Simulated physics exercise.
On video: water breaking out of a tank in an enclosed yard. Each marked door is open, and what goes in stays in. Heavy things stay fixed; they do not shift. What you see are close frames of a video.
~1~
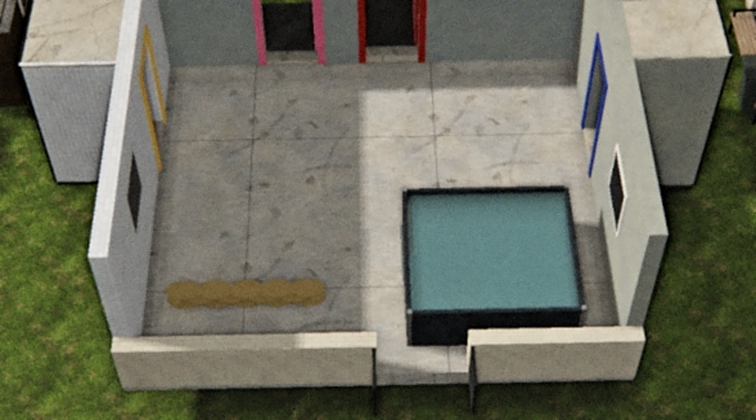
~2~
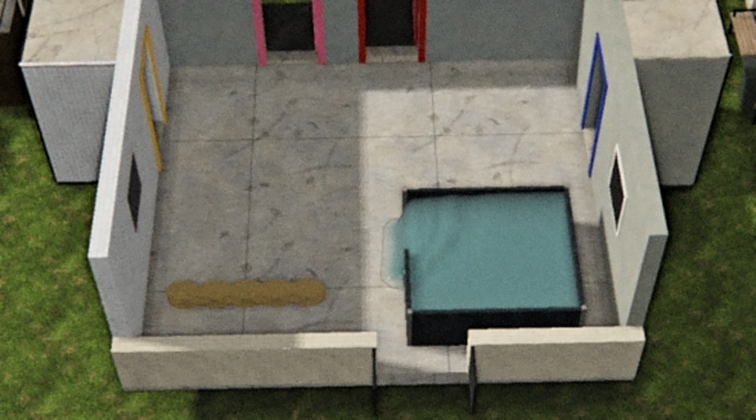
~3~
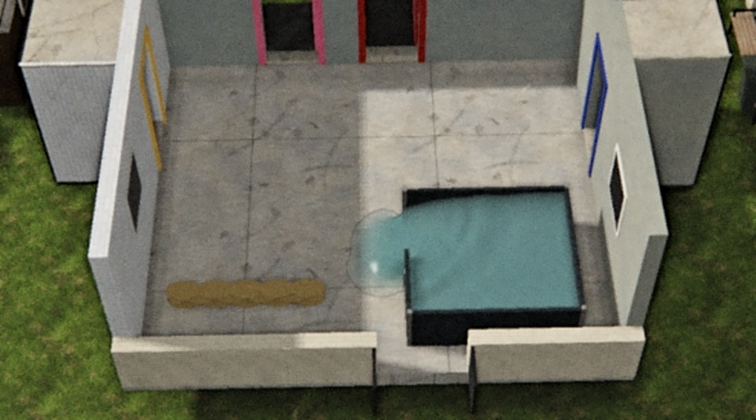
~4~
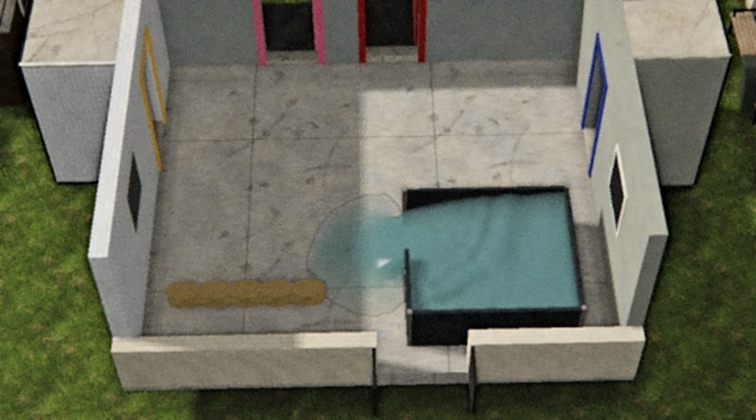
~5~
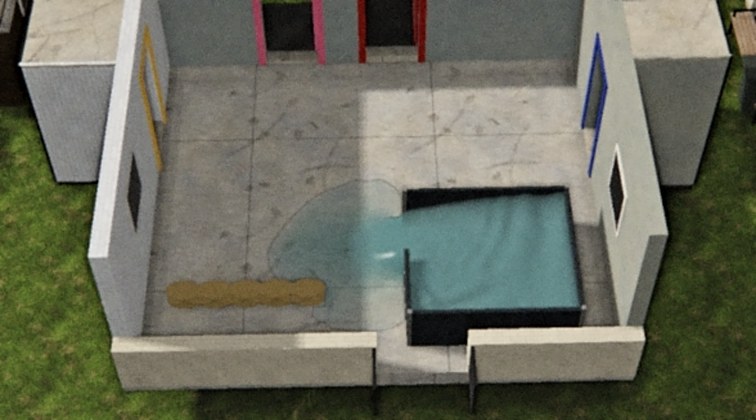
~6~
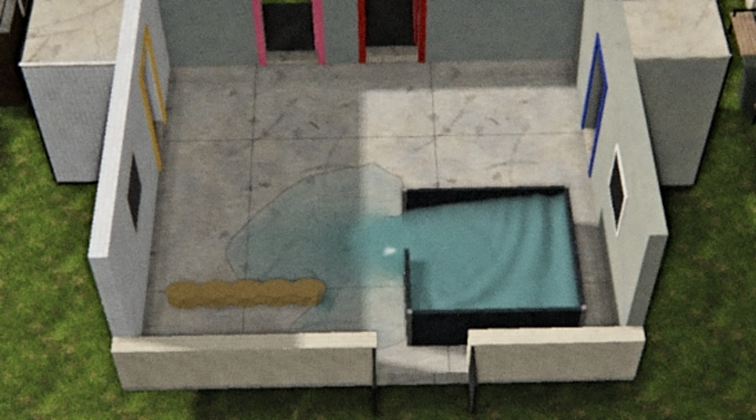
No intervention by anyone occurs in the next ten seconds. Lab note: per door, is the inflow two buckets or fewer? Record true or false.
Yellow door false; red door true; pink door false; blue door false.
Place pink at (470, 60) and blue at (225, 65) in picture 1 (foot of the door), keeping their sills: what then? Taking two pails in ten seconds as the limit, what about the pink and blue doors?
Taking them in turn, the pink misses the threshold and the blue beats the threshold.
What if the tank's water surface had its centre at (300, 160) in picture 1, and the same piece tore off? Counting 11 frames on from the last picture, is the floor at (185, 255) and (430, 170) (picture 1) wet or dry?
The first spot is inundated, the second left dry.
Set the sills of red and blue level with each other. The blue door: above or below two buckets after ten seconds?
As I read it, the blue door admits less.
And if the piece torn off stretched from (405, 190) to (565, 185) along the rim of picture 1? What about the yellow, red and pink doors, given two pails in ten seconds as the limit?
Here's how it goes: The yellow door crosses the threshold, then the red door crosses the threshold, then the pink door crosses the threshold.
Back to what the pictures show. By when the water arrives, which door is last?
The blue one.
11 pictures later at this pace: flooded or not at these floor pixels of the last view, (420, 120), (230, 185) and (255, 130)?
Result, as listed: Not wetted / wetted / wetted.
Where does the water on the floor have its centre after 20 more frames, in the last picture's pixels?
I would point to (347, 238).
A moment on, water covers 35 % of the floor; the yellow door not reached, the red door not reached, the pink door not reached, the blue door not reached.
Next, water covers 50 % of the floor; the yellow door under two buckets in, the red door not reached, the pink door not reached, the blue door not reached.
Then, water covers 55 % of the floor; the yellow door over two buckets in, the red door not reached, the pink door under two buckets in, the blue door not reached.
Later, water covers 85 % of the floor; the yellow door far over two buckets in, the red door wet at the sill, nothing in, the pink door over two buckets in, the blue door not reached.
In the end, water covers 95 % of the floor; the yellow door far over two buckets in, the red door wet at the sill, nothing in, the pink door over two buckets in, the blue door over two buckets in.
